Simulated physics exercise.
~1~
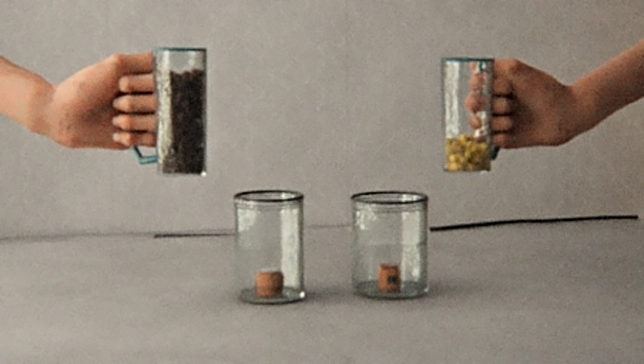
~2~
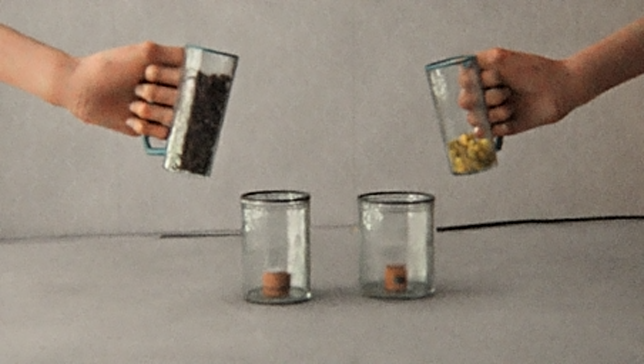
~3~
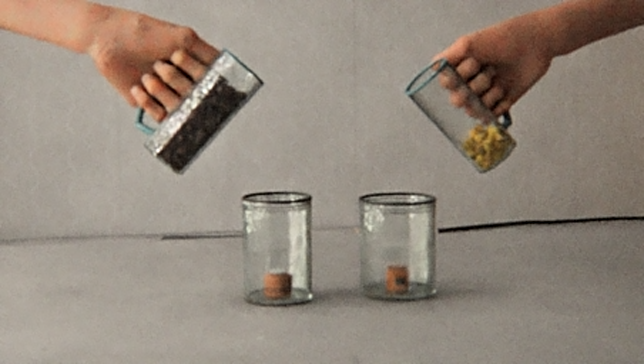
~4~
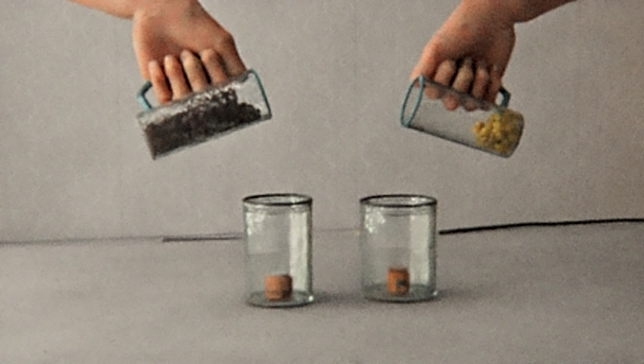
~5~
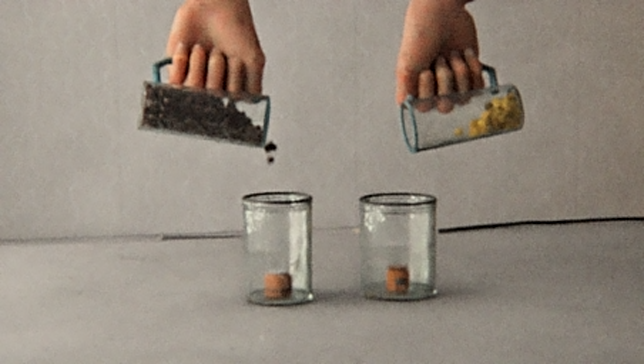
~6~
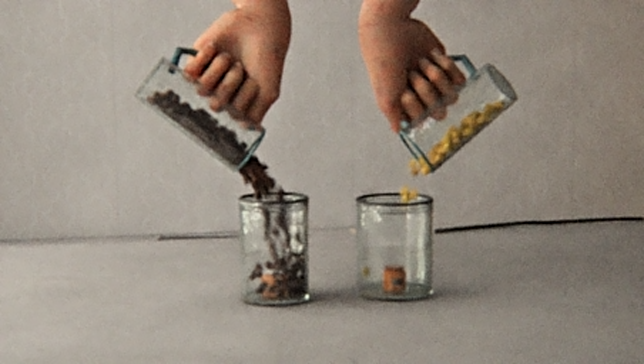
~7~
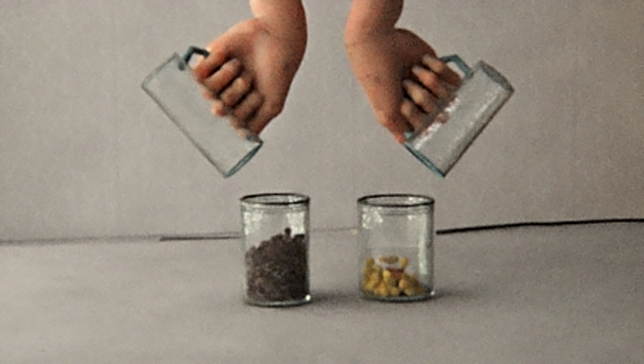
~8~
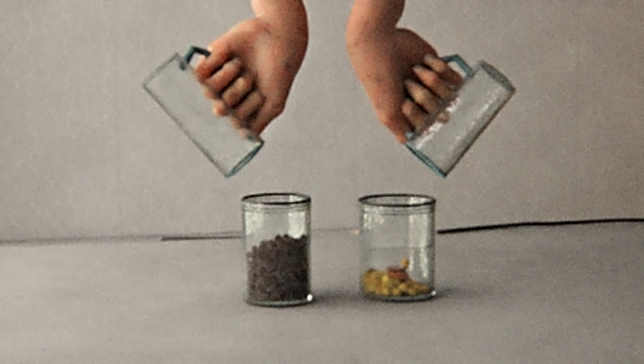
The footage shows two hands tilting glass mugs over two clear jars, each holding a small cork-like object, and pouring dark pieces into the left and yellow pieces into the right. The left object ends up buried, while the right one still shows above a shallow layer.
